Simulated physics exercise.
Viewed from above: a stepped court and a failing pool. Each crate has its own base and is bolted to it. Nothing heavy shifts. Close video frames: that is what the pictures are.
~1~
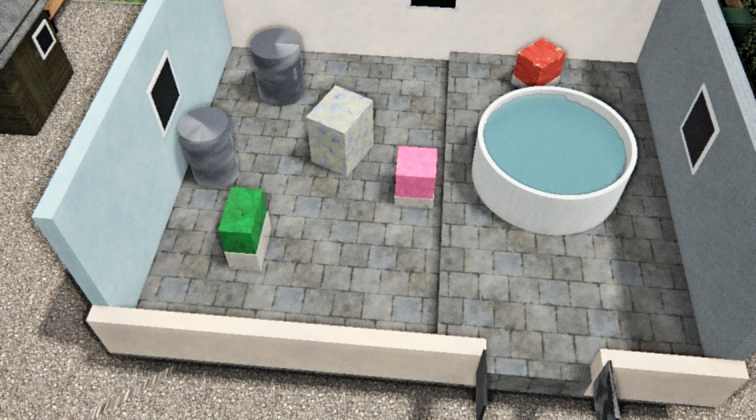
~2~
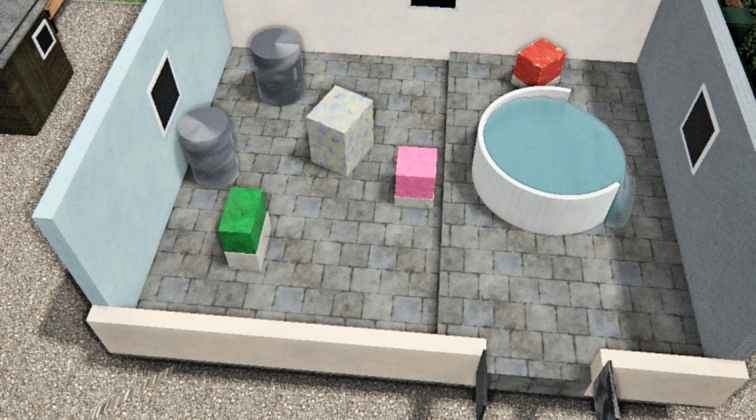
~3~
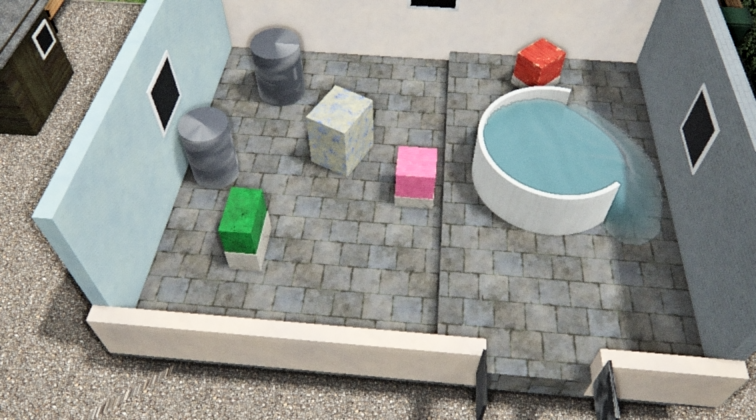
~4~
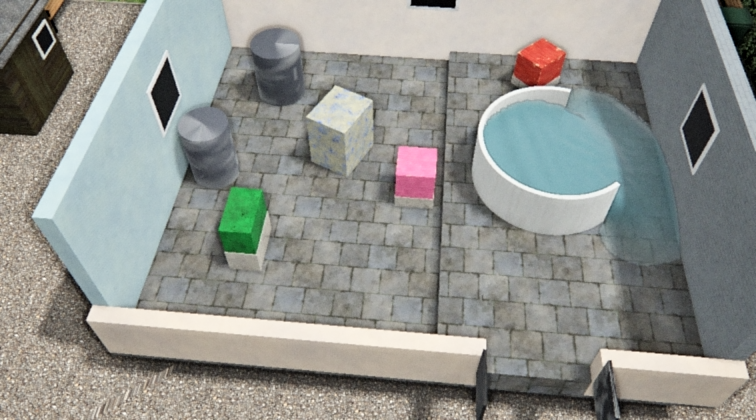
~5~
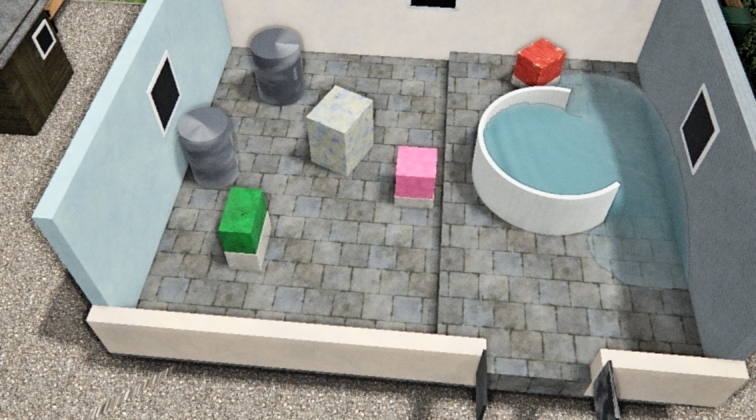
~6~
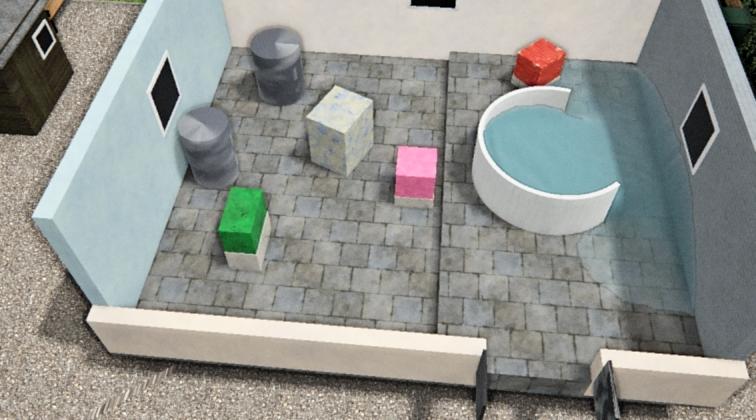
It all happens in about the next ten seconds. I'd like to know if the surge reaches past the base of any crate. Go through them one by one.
My prediction: The pink crate will not be reached; the green crate will not be reached; the red crate will be reached.
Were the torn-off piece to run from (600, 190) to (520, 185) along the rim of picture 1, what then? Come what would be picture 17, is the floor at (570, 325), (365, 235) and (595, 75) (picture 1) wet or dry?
Obs. 1: Sodden; obs. 2: Moisture-free; obs. 3: Moisture-free.
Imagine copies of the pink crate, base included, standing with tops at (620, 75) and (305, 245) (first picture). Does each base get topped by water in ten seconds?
One after the other: Is flooded, stays untouched.
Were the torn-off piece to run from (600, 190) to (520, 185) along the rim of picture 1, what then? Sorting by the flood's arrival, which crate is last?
That would be the pink one.
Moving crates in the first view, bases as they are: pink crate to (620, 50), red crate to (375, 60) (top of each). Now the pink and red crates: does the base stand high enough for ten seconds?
Note: Pink crate flooded, red crate flooded.
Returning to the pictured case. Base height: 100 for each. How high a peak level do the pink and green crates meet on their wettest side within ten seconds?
Taking them in the order asked, 30 percent and 30 percent.
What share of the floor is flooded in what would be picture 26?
That's roughly 55 per cent.
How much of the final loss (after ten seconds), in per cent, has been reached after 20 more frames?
About 30 per cent.
A moment on, water covers 15 % of the floor; the pink crate not reached, the green crate not reached, the red crate water round its plinth.
Next, water covers 25 % of the floor; the pink crate not reached, the green crate not reached, the red crate water round its plinth.
Then, water covers 55 % of the floor; the pink crate not reached, the green crate not reached, the red crate water round its plinth.
Later, water covers 95 % of the floor; the pink crate water round its plinth, the green crate water round its plinth, the red crate water round its plinth.
In the end, water covers 100 % of the floor; the pink crate stayed above the water, the green crate stayed above the water, the red crate was topped.
